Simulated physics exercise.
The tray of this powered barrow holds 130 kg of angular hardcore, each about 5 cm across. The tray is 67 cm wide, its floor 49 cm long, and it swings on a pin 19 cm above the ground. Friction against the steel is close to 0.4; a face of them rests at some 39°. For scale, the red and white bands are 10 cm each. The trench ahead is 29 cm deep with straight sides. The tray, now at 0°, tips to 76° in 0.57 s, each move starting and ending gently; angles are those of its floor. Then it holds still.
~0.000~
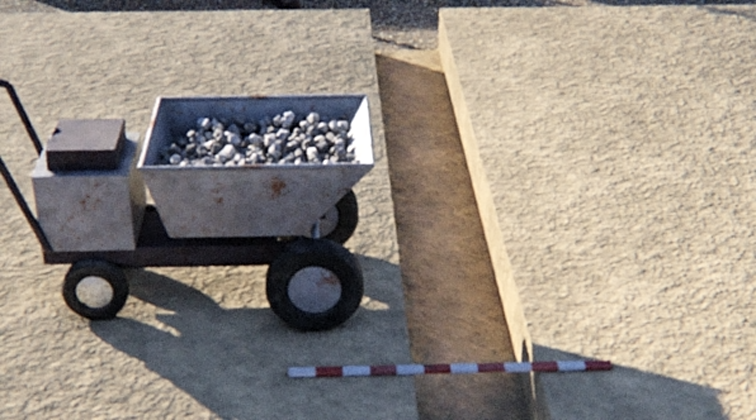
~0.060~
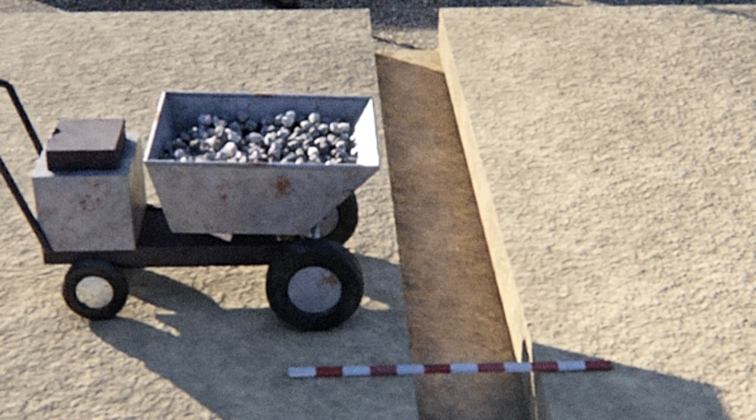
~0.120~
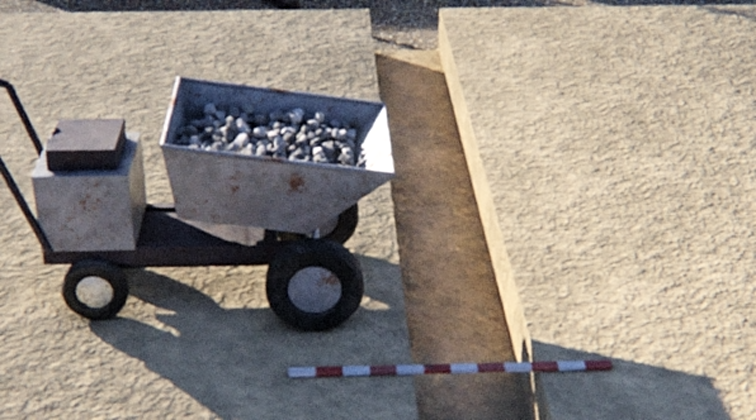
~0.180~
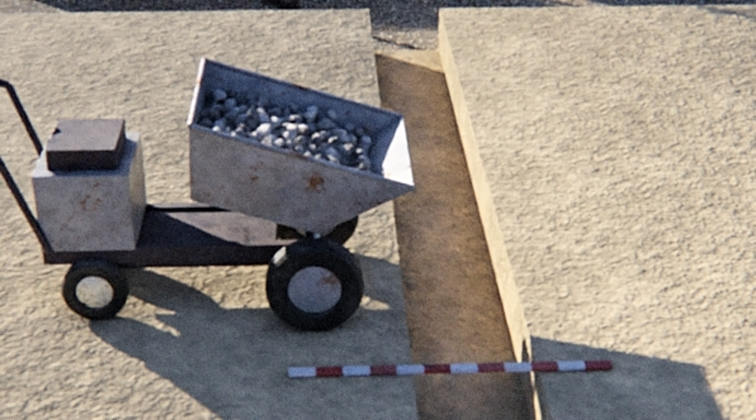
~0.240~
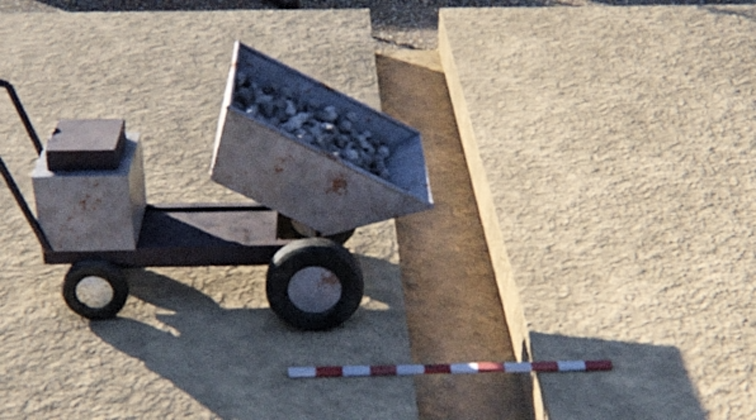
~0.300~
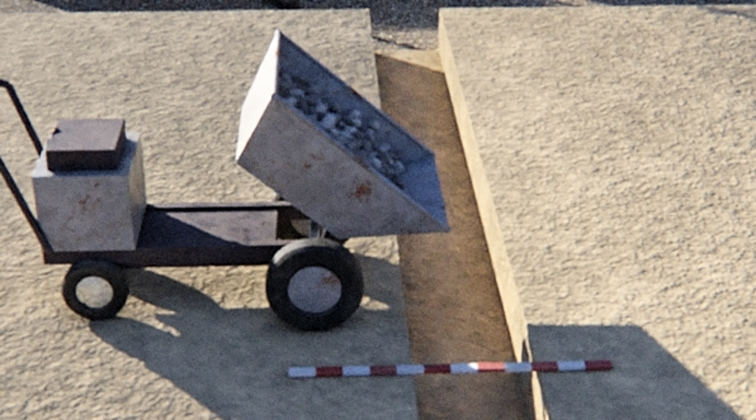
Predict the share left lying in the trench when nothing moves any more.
Roughly 70 per cent ends in the trench.
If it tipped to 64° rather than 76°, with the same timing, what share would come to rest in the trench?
In that case some 55 per cent.
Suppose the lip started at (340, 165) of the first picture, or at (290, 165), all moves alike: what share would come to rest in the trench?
First some 90, then 90 per cent.
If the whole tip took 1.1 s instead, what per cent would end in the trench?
It would be near 90 per cent.
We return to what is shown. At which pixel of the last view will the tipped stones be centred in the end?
Their middle is at about (493, 322).
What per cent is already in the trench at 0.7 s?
Some 30 per cent.
After 0.4 s the floor is at 65°; 100 % in the tray; the foremost stones are at (445, 248).
After 0.7 s the floor is at 76°; 69 % in the tray, 28 % in the trench, 3 % past the trench; the foremost stones are at (541, 301).
After 1.0 s the floor is at 76°; 8 % in the tray, 61 % in the trench, 31 % past the trench; the foremost stones are at (726, 288).
After 3.0 s the floor is at 76°; 0 % in the tray, 70 % in the trench, 30 % past the trench; the foremost stones are past the picture's edge.
